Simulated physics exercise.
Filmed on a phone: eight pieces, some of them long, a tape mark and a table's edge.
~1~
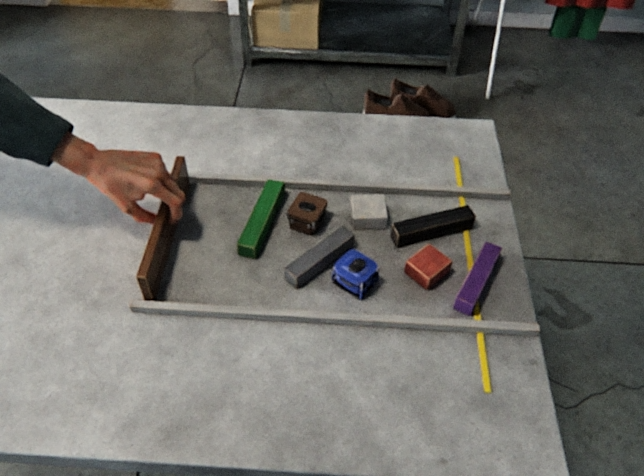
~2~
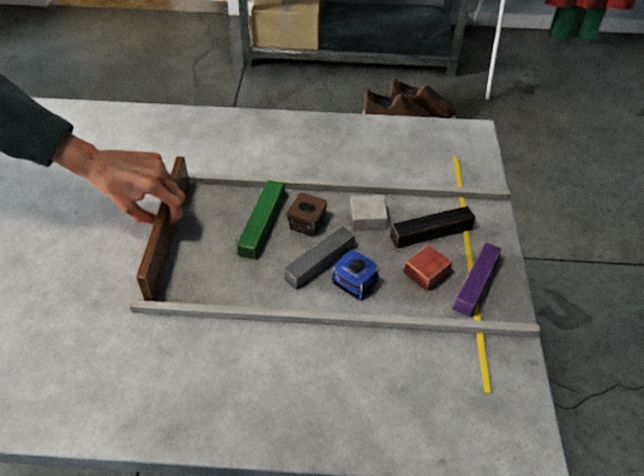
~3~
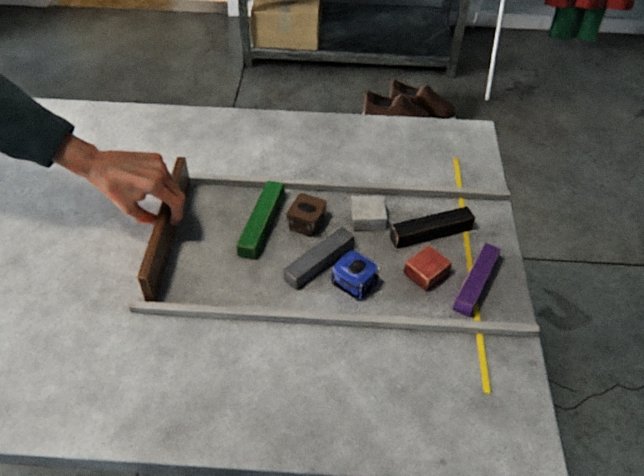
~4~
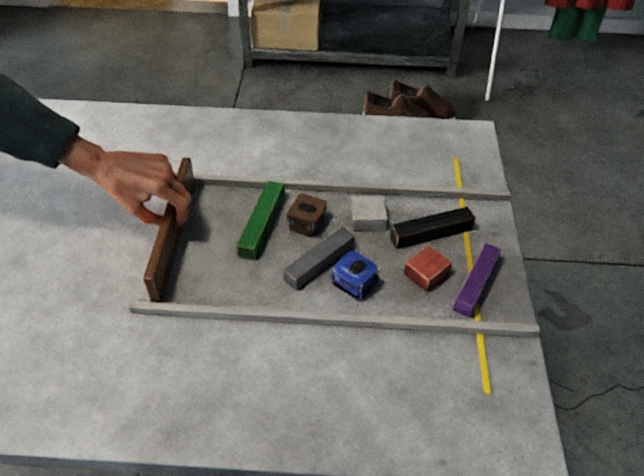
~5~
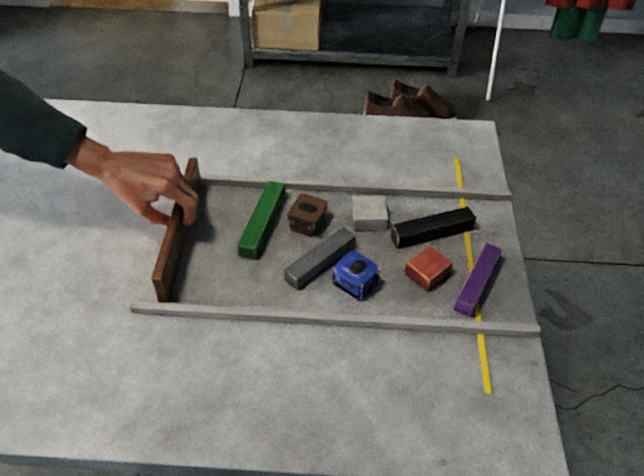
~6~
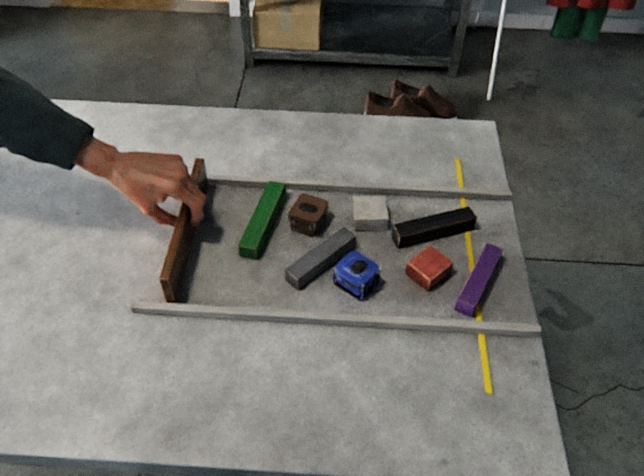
In the video, a hand holds an upright brown board at the left of several coloured blocks and bars between two rails on a grey table, then slides it slightly to the right while the pieces stay still.
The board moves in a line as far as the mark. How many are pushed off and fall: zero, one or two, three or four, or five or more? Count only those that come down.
Here the number that fall off is three or four.
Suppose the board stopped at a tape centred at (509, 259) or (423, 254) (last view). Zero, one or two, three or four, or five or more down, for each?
The falls would be at least five; none at all.
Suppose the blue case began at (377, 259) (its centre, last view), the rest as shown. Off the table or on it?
From there it remains up.
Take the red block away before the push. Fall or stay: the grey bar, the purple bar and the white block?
The grey bar does not fall, the purple bar falls, the white block comes down.
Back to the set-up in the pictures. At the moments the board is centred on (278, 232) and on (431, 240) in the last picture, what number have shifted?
By then 2, and 8.
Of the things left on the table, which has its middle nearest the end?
It is the red block.
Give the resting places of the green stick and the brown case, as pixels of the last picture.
Near (478, 230) and (502, 226).
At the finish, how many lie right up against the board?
It touches 2.
Soon after, none off yet; purple bar at rest near (479, 278); black stick at rest near (434, 227); red block at rest near (429, 268).
After that, none off yet; purple bar at rest near (479, 278); black stick displaced a little near (472, 230); red block moving near (439, 271).
In the end, the number that fall off is three or four; gone, white block, black stick and purple bar.
